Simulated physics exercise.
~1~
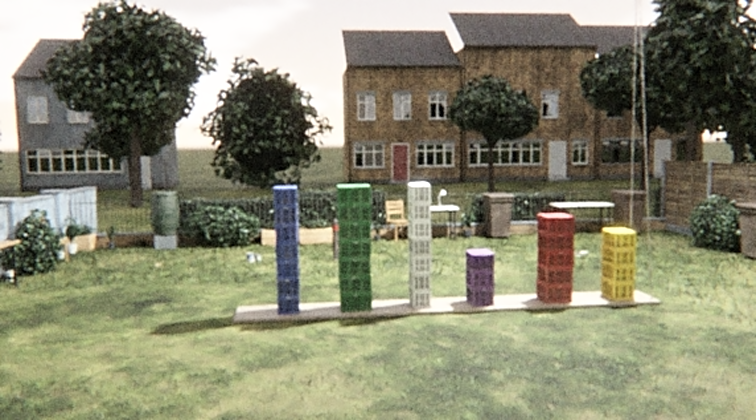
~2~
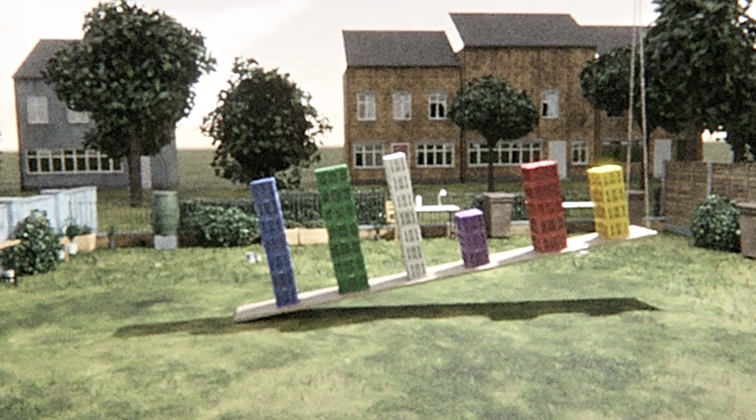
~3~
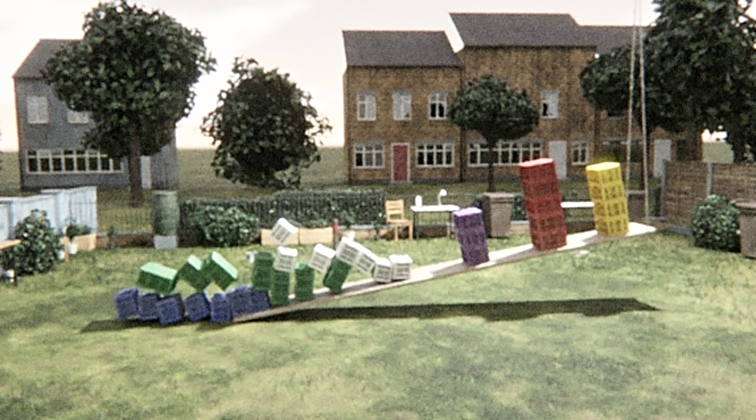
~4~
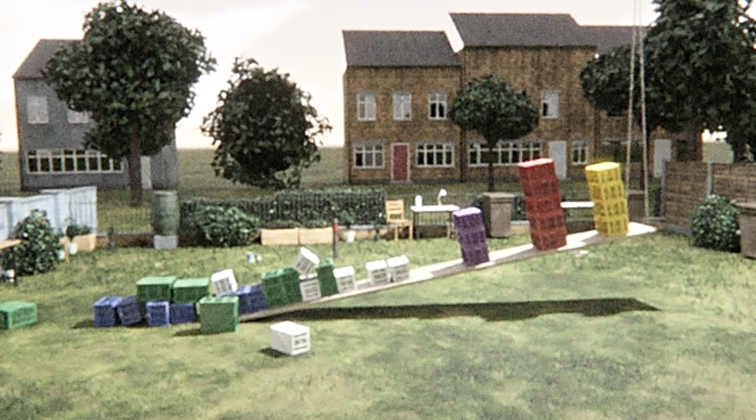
Long flat rack rising at its right end in a garden, blue, green and white crate stacks toppling left, three stacks standing.
